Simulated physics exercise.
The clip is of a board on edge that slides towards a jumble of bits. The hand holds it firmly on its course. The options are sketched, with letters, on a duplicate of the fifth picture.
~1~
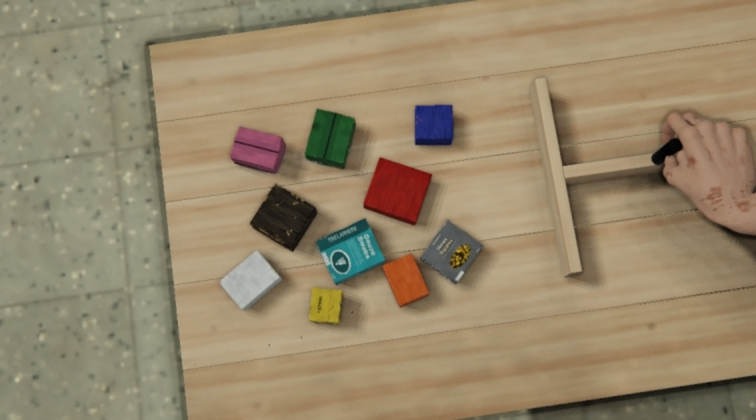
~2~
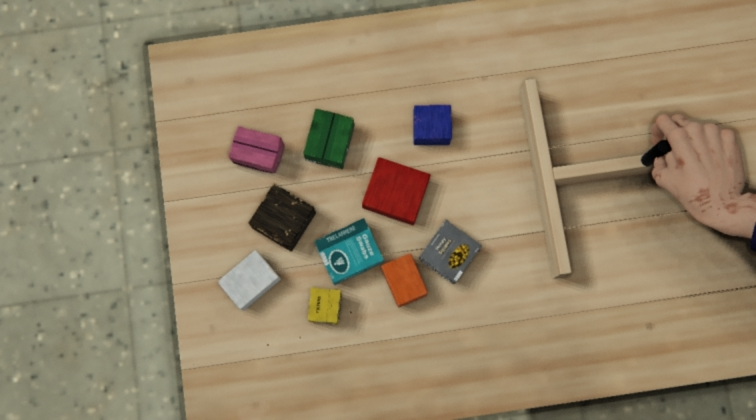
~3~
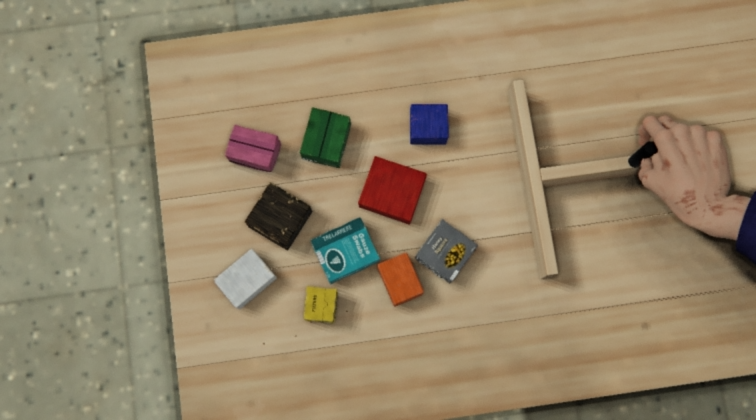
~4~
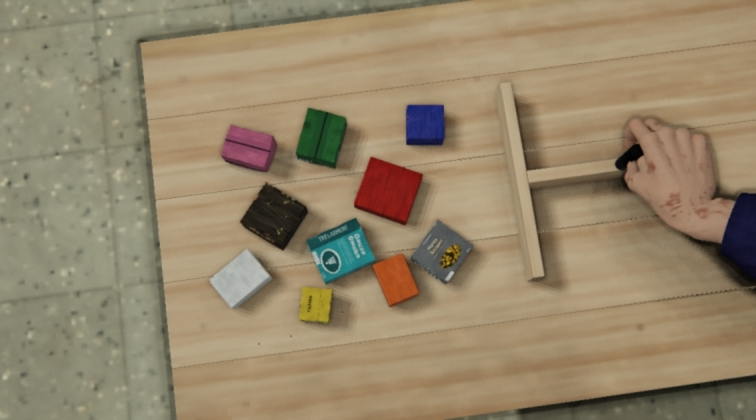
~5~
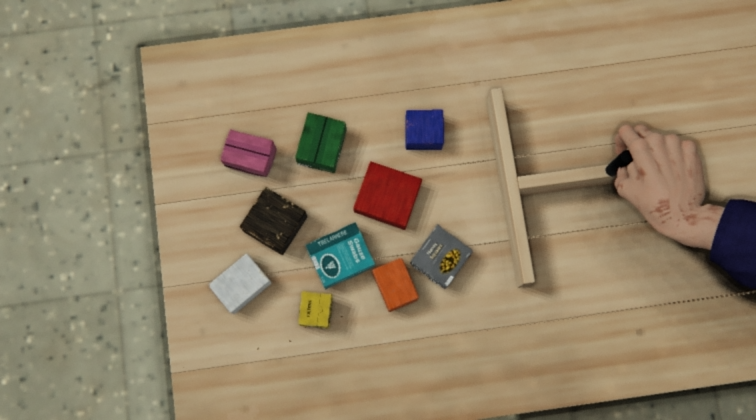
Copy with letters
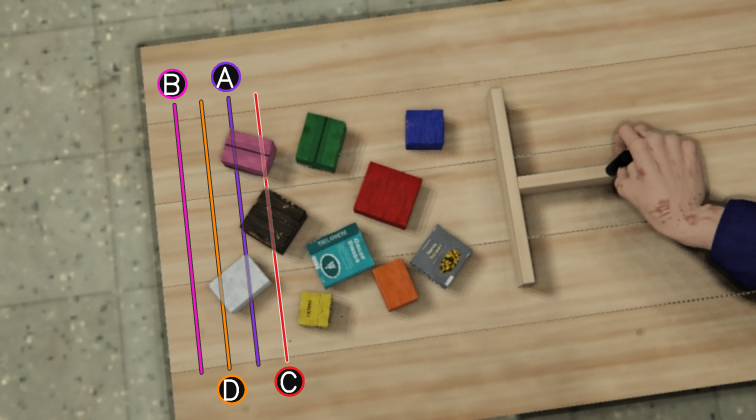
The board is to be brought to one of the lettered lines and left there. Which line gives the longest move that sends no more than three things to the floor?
No farther than A.
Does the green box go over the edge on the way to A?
By then, no.
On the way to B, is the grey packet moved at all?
Yes.
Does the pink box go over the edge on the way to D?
Yes.
On the copy, A at (243, 228); B at (188, 235); C at (271, 224); D at (215, 231).
On A. First, board (415, 197); orange block (366, 301); blue block (380, 138).
Then, board (318, 210); white block (201, 303); pink box (205, 165).
Finally, board (243, 220); pink box over the edge; black block over the edge; two fallen.
By contrast, B drops five; C is within the limit but short; D drops five.
